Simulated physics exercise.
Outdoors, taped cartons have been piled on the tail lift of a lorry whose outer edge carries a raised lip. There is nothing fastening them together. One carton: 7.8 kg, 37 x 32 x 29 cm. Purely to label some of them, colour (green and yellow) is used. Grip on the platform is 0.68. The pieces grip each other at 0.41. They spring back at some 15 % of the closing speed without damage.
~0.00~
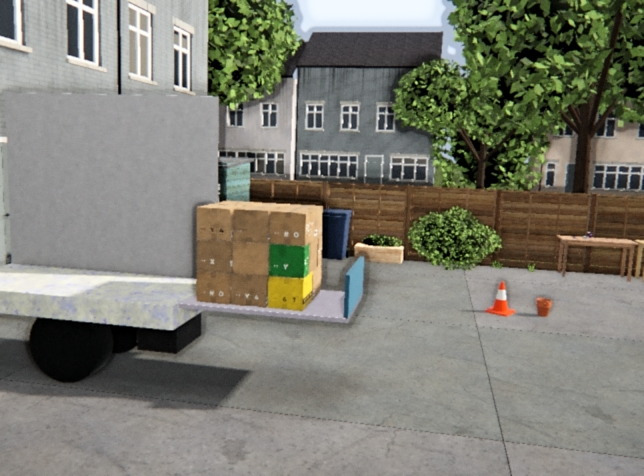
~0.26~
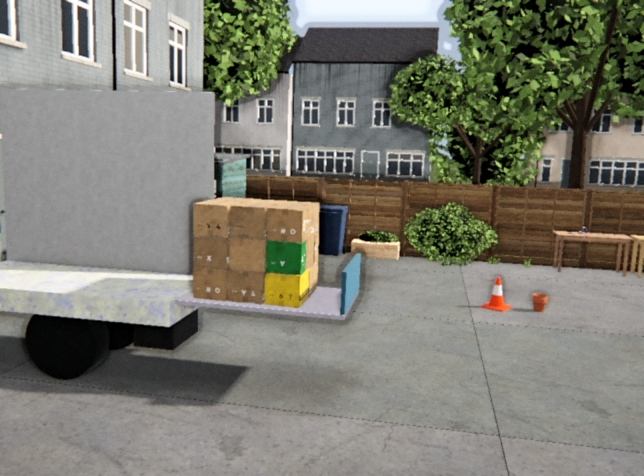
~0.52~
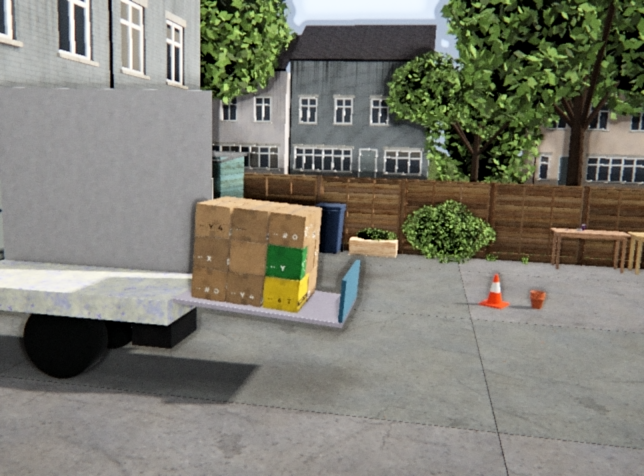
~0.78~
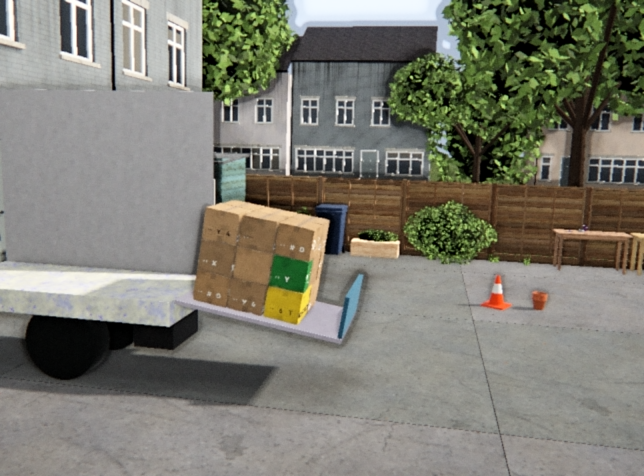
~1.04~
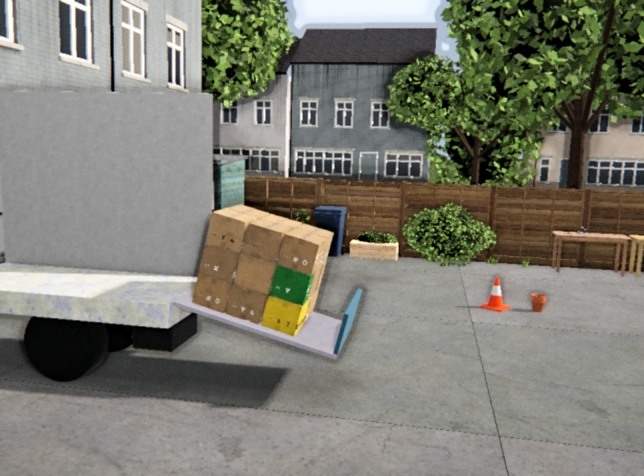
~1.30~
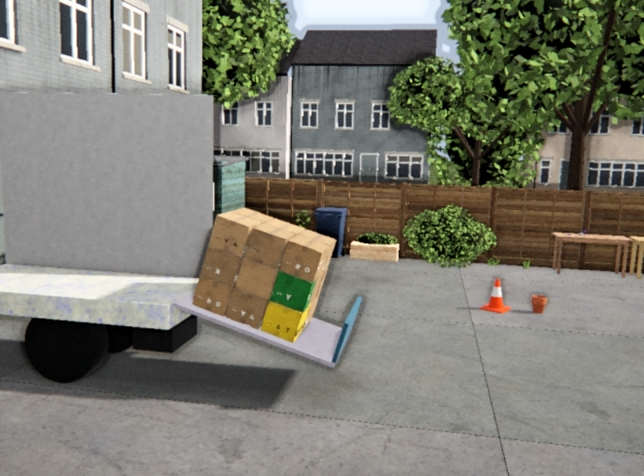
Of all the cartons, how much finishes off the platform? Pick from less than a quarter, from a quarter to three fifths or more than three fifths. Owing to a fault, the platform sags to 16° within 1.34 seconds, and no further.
The share is fewer than one in four.
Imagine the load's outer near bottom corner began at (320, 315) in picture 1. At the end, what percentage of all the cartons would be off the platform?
0 percent.
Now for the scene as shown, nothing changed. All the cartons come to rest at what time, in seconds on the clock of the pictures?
Close to 2.0 s.
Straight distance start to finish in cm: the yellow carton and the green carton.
Well, the yellow finishes about 30 cm from where it began, while the green finishes about 30 cm from its start.
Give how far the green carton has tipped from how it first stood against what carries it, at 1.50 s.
My estimate is close to 0°.
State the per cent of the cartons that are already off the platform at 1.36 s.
By then 0 %.
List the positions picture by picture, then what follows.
In the first frame (we follow the side turned to the camera; leans and shifts are taken against what carries them), platform's outer corner (346, 321) slope 0°; yellow carton (286, 294); green carton (287, 261); no piece has moved.
In the second frame, platform's outer corner (342, 318) slope 0°; green carton (283, 258).
In the third frame, platform's outer corner (340, 326) slope 4°; green carton (284, 263).
In the fourth frame, platform's outer corner (339, 341) slope 9°; green carton (289, 274).
In the fifth frame, platform's outer corner (334, 357) slope 13°; green carton (290, 286).
In the sixth frame, platform's outer corner (333, 365) slope 16°; green carton (291, 292); yellow carton (281, 322); no piece has moved.
Around 1.36 s, slope 16°; none of the 21 cartons off the platform.
Finally (2.1 s), slope 16°; none of the 21 cartons off the platform; yellow carton unmoved; green carton unmoved. That is 0 per cent. Seen by the last camera, middles, yellow carton near (286, 317), green carton near (293, 290).
